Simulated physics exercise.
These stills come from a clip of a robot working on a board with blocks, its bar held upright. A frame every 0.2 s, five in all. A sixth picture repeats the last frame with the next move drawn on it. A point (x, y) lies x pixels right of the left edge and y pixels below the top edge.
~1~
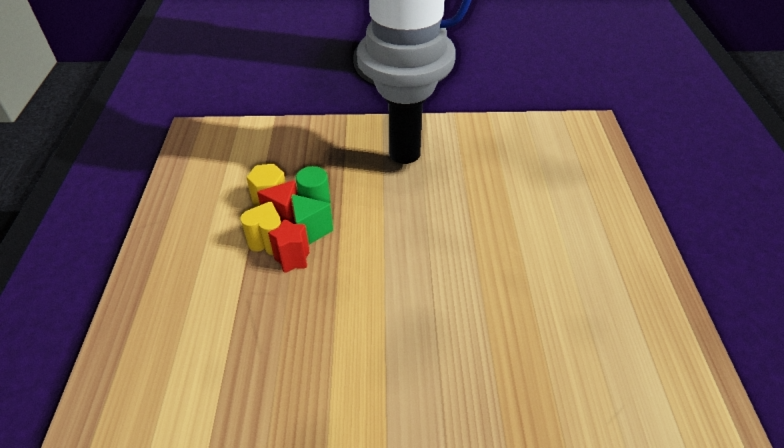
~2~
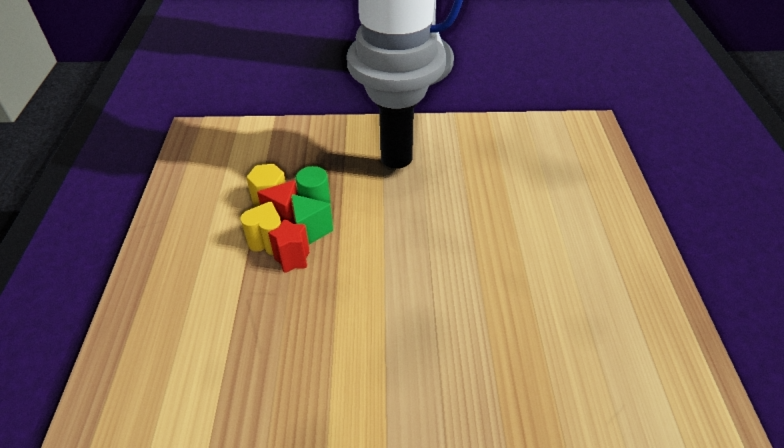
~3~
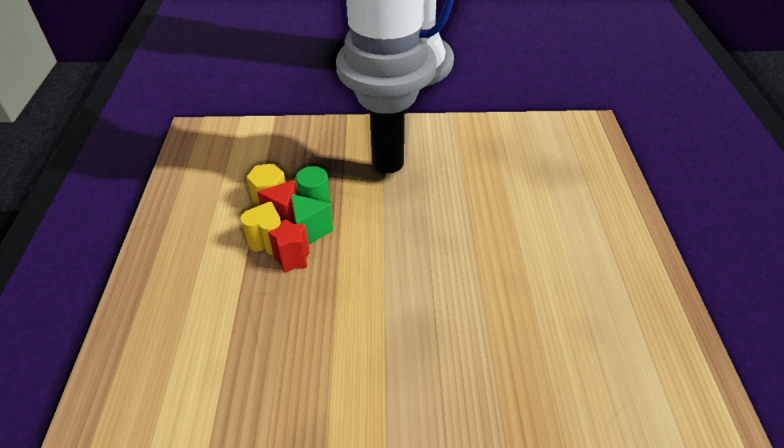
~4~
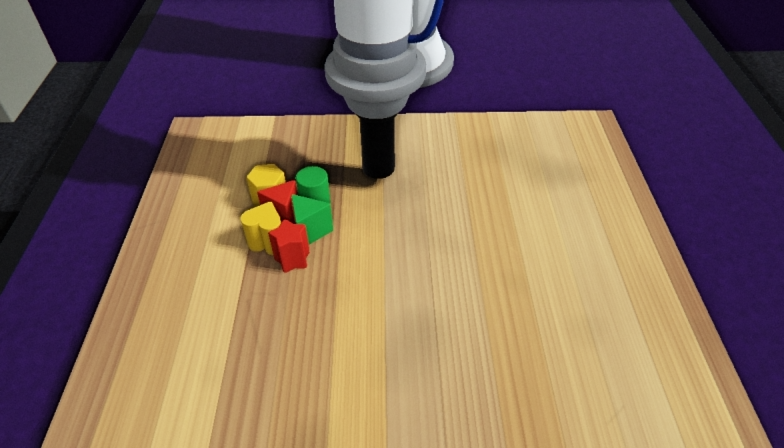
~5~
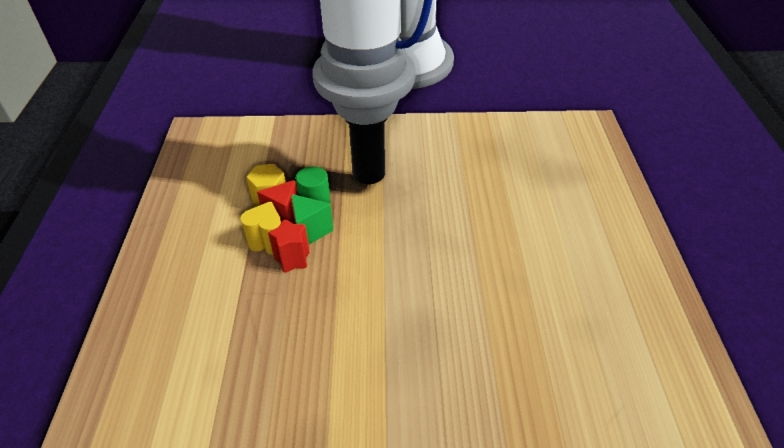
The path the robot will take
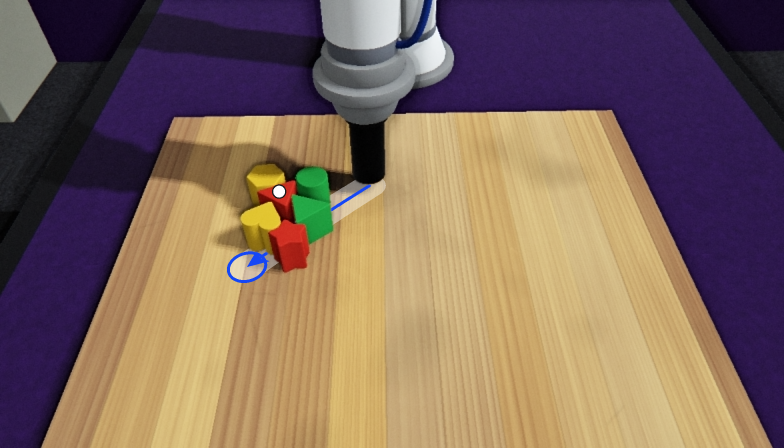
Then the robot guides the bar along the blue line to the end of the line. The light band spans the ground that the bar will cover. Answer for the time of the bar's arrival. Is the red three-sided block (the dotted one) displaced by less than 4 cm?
Yes, I think so.
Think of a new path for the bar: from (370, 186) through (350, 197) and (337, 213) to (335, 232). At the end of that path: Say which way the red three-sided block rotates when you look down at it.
The red three-sided block rotates counterclockwise.
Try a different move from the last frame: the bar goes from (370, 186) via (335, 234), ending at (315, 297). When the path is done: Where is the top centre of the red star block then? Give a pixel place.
I'd say the red star block ends with its top centre at (269, 244).
Drawn move, in a line from (370, 186) to (247, 267); the dot is on the red three-sided block.
The first path, step by step. One third of the way, bar at (330, 198); yellow hexagonal block at (260, 173), turned 20° clockwise; red three-sided block at (271, 192), turned 35° anticlockwise; green round block at (295, 179).
Two thirds of the way, bar at (288, 225); yellow heart-shaped block at (242, 227), turned 20° clockwise; yellow hexagonal block at (250, 171), turned 45° clockwise; red three-sided block at (253, 197), turned 50° anticlockwise; green three-sided block at (276, 232); green round block at (278, 184).
At the end, bar at (244, 255); yellow heart-shaped block at (198, 243), turned 85° clockwise; yellow hexagonal block at (250, 171), turned 45° clockwise; red three-sided block at (253, 197), turned 50° anticlockwise; green three-sided block at (244, 265), turned 55° anticlockwise; green round block at (278, 184).
